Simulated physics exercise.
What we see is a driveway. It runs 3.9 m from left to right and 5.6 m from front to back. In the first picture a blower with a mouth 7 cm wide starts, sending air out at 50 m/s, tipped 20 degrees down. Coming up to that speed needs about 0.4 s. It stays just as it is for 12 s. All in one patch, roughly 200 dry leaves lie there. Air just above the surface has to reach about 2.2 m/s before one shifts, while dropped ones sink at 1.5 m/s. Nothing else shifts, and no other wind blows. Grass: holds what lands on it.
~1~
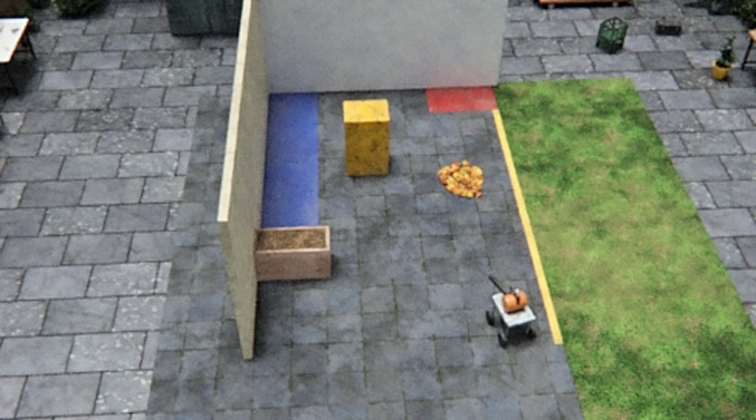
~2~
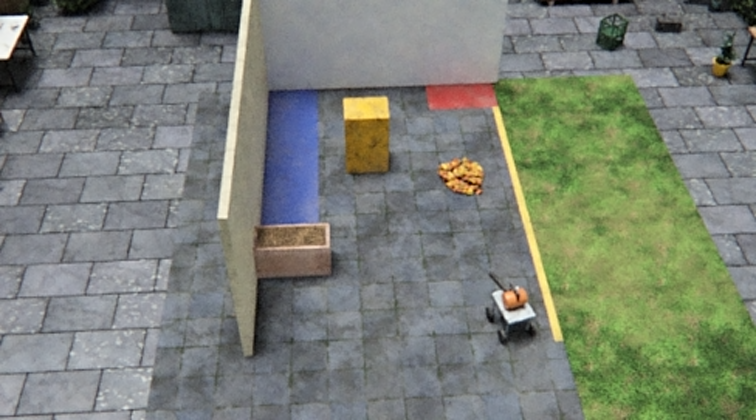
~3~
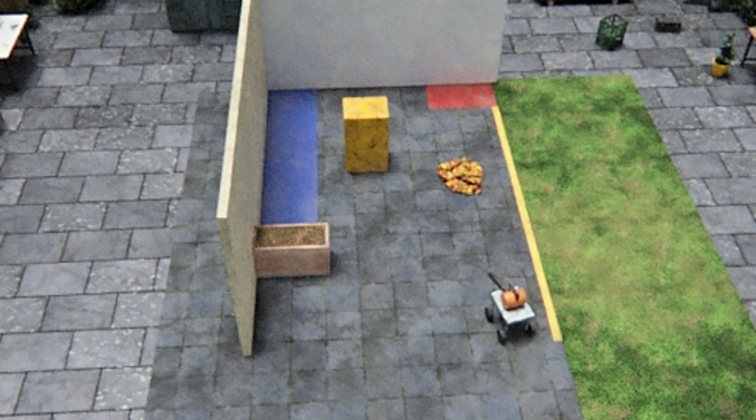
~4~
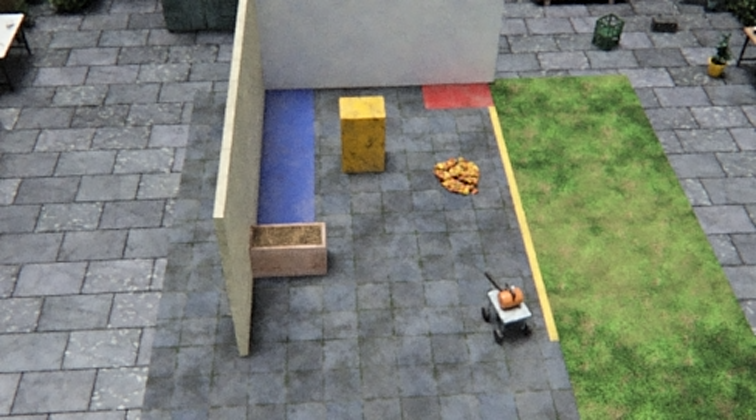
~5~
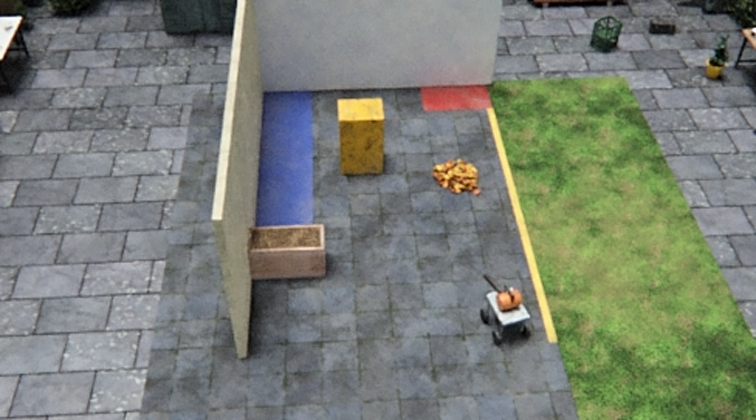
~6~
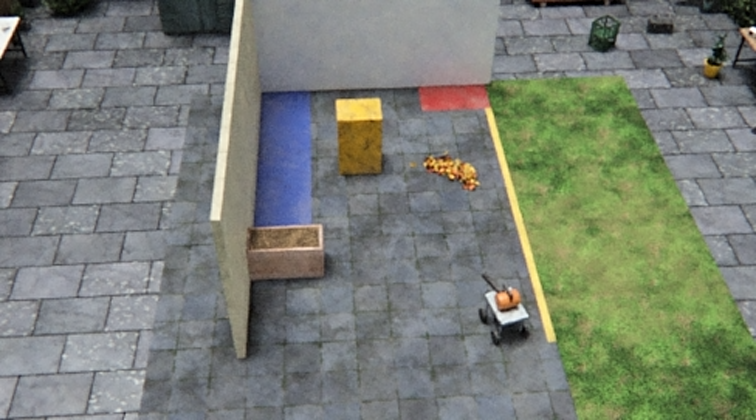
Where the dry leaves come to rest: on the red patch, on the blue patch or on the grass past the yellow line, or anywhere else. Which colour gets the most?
The red one gets the most.
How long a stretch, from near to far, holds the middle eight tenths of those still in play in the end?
Around 0.4 m.
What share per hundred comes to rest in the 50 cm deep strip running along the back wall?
Estimate: Around 90 percent.
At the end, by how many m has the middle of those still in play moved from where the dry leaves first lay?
About 2.2 metres.
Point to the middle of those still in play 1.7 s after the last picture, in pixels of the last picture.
I'd point to somewhere around (433, 104).
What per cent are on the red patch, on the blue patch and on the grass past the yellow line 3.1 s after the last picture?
Roughly 60 % red, 1 % blue and 2 % yellow.
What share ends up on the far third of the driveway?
Roughly 90 in a hundred.
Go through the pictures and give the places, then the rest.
The middle of the dry leaves is near (464, 181), none has stirred yet and the mouth of the blower is at (491, 277), in the first frame.
The middle of the dry leaves is near (464, 174), none has stirred yet, the red patch is centred on (461, 96), the yellow line is centred on (522, 191) and the blue patch is centred on (291, 157), in the second frame.
The middle of the dry leaves is near (463, 174), none has stirred yet, the top of a bin is at (366, 108) and the top of a planter is at (291, 236), in the third frame.
The middle of the dry leaves is near (460, 173) and none has stirred yet, in the fourth frame.
The middle of the dry leaves is near (458, 176), the farthest in sight from the blower is at (459, 162) and about 10 % have left their places, in the fifth frame.
The middle of the dry leaves is near (456, 170), the farthest in sight from the blower is at (446, 153) and about 50 % have left their places, in the sixth frame.
Then, 1.7 s after the last picture, 82 % are on the move or not yet settled, 34 % are on the red patch, 0 % on the grass past the yellow line and 1 % on the blue patch; the middle of those still in play is near (433, 104).
Then, 3.1 s after the last picture, 66 % are on the move or not yet settled, 60 % are on the red patch, 2 % on the grass past the yellow line and 1 % on the blue patch; the middle of those still in play is near (435, 93).
Then, 5.8 s after the last picture, 48 % are on the move or not yet settled, 62 % are on the red patch, 2 % on the grass past the yellow line and 1 % on the blue patch; the middle of those still in play is near (433, 93).
Then, 11.2 s after the last picture, at the end, 62 % are on the red patch, 4 % on the grass past the yellow line and 1 % on the blue patch; the middle of those still in play is near (433, 93).
